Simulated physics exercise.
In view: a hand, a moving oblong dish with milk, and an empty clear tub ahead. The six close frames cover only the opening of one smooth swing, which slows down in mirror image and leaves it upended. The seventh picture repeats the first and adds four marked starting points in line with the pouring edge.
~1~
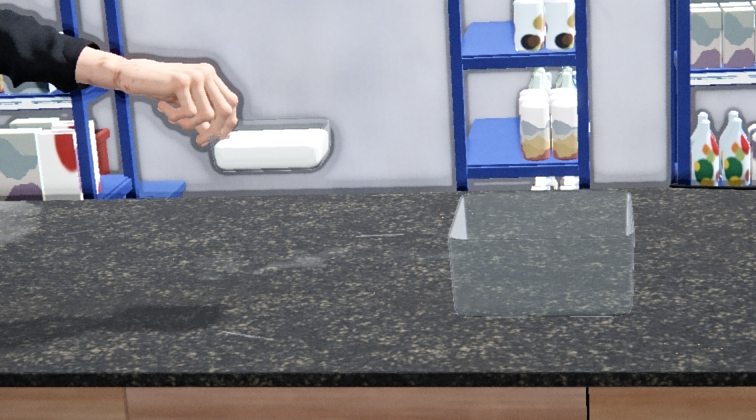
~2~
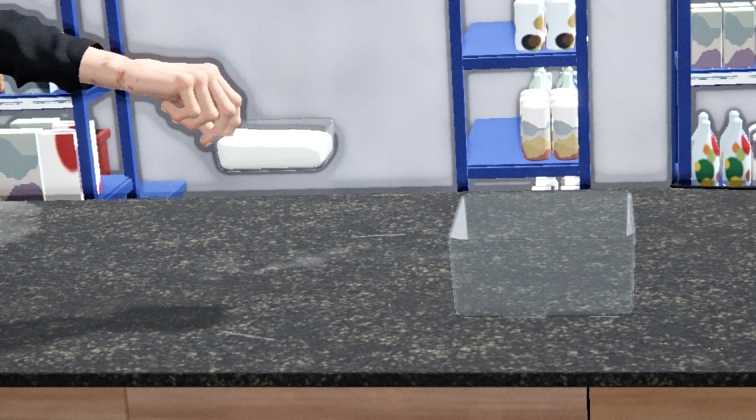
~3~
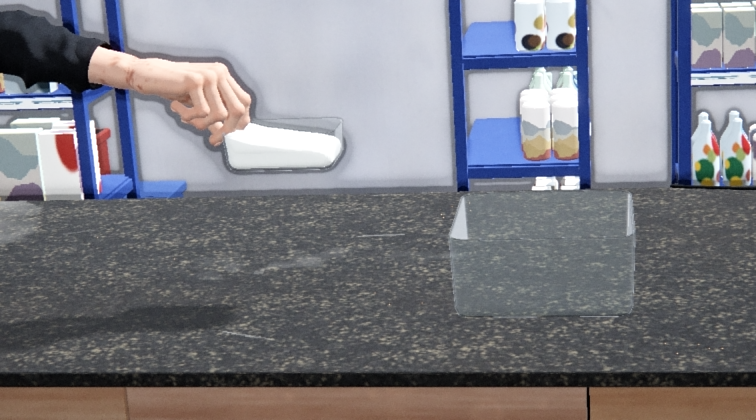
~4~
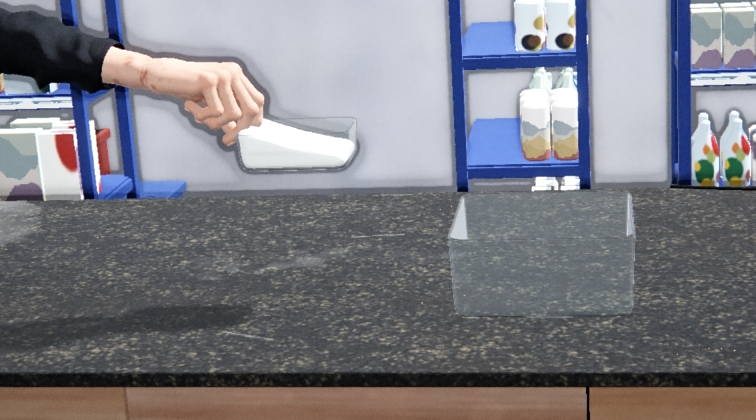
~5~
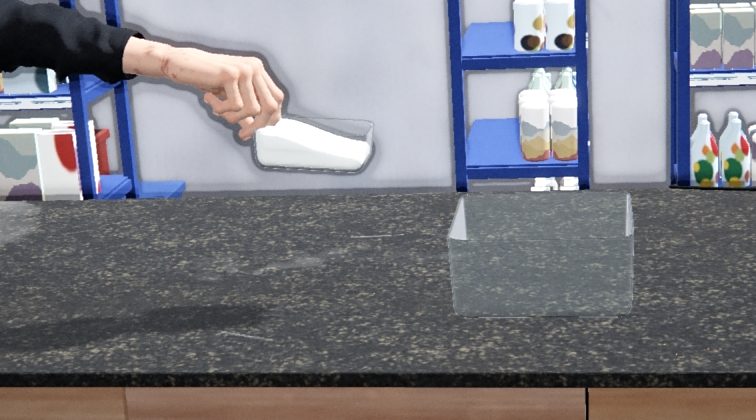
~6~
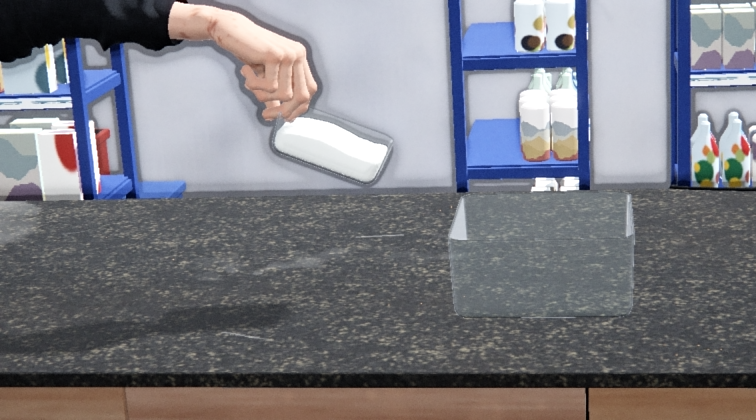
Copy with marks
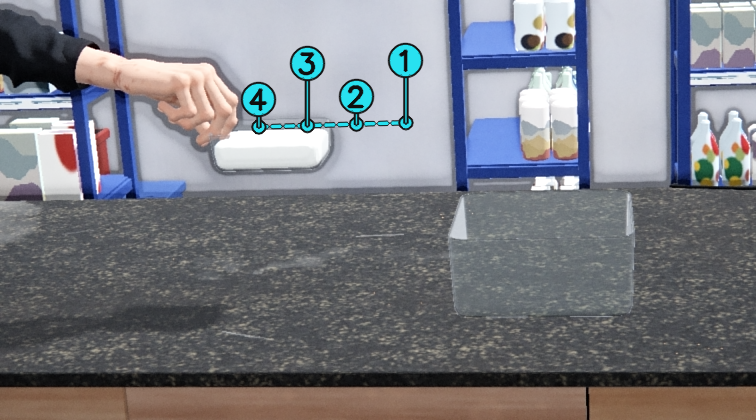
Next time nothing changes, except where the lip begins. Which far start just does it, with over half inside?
Take 2.
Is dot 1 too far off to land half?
No.
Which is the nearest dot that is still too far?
The answer is 3.
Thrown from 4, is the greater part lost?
Yes, it does.
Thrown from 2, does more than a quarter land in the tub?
Yes, it does.
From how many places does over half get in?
Two of them.
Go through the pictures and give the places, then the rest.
Upright, lip at (324, 125); tub from (455, 315) to (633, 314); nothing has left yet, in the first picture.
Upright, lip at (327, 125); nothing has left yet, in the second picture.
Upright, lip at (337, 124); nothing has left yet, in the third picture.
Upright, lip at (351, 124); nothing has left yet, in the fourth picture.
Tipped about 4°, lip at (368, 128); nothing has left yet, in the fifth picture.
Tipped about 22°, lip at (389, 145); nothing has left yet, in the sixth picture.
In cyan, 1 at (405, 122); 2 at (356, 124); 3 at (307, 125); 4 at (258, 127).
With 1, about 83 % lands in the tub, 2 % falls short and 14 % goes beside or beyond.
With 2, about 73 % lands in the tub, 19 % falls short and 8 % goes beside or beyond.
With 3, about 13 % lands in the tub, 83 % falls short and 4 % goes beside or beyond.
With 4, about 0 % lands in the tub, 99 % falls short.
